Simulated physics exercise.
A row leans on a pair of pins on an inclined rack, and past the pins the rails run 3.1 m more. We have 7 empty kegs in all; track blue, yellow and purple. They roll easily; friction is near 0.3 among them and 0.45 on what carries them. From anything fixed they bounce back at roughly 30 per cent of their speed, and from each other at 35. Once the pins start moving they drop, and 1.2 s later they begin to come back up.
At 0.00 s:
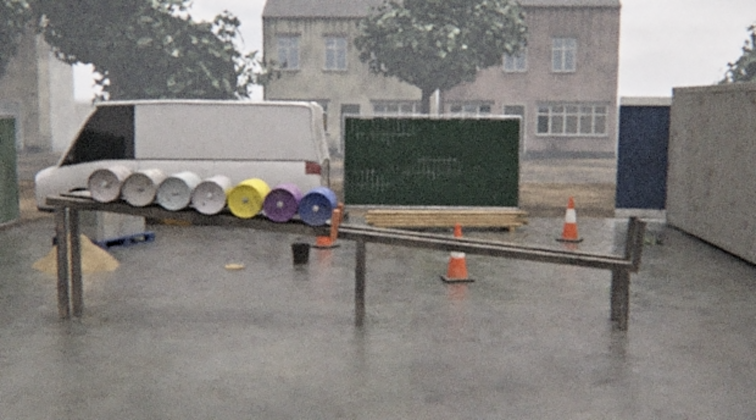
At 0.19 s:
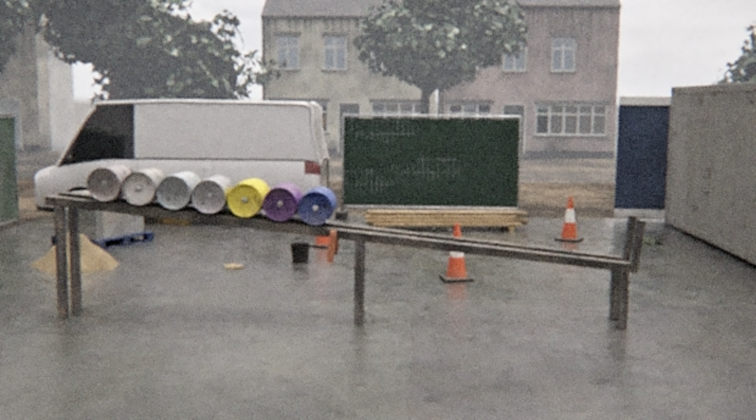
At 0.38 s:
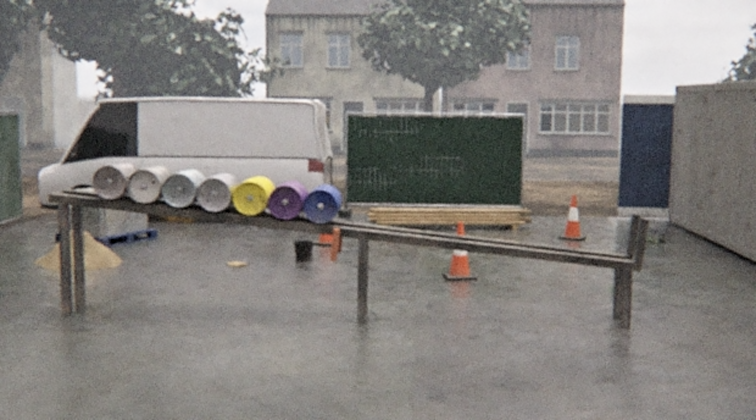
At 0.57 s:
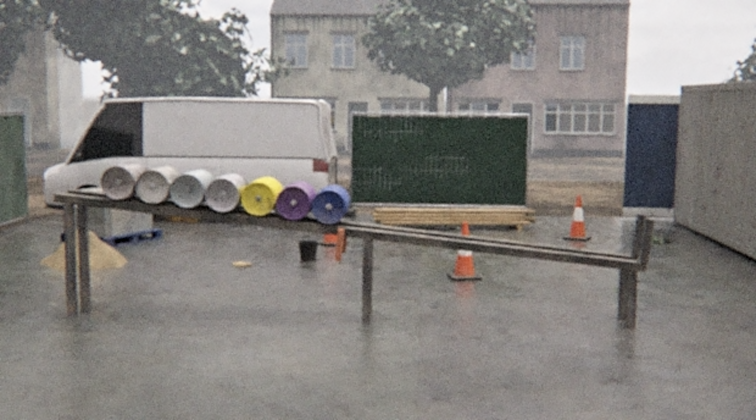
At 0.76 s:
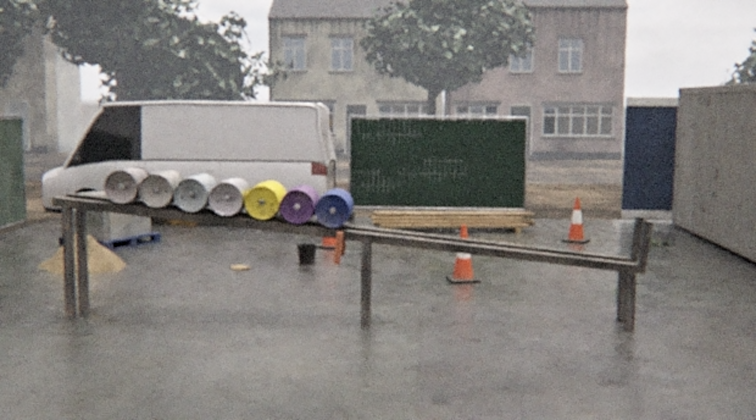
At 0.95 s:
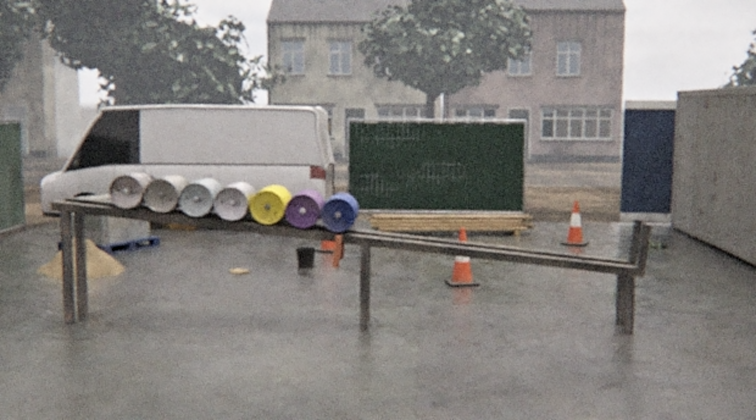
Row of seven white, yellow, purple and blue drums creeping slightly right along a sloping rack in a wet, grey yard.
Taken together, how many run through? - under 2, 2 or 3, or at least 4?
I would say under 2.
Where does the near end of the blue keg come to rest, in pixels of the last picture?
(624, 248).
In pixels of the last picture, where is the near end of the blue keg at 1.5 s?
Position: About (377, 207).
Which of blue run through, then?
Blue escapes.
Then, 1.3 s in, blue is on the rails, 15 cm below the pins, rolling right; yellow is on the rails, 60 cm above the pins, rolling right; purple is on the rails, 25 cm above the pins, rolling right; 1 of 7 has passed.
Then, 1.5 s in, blue is in the air, 35 cm below the pins, rolling right; yellow is on the rails, 60 cm above the pins, rolling left; purple is in the air, 25 cm above the pins; 1 of 7 has passed.
In the end (4.0 s), blue is on the rails, 285 cm below the pins; yellow is on the rails, 55 cm above the pins; purple is on the rails, 20 cm above the pins; 1 of 7 has passed.
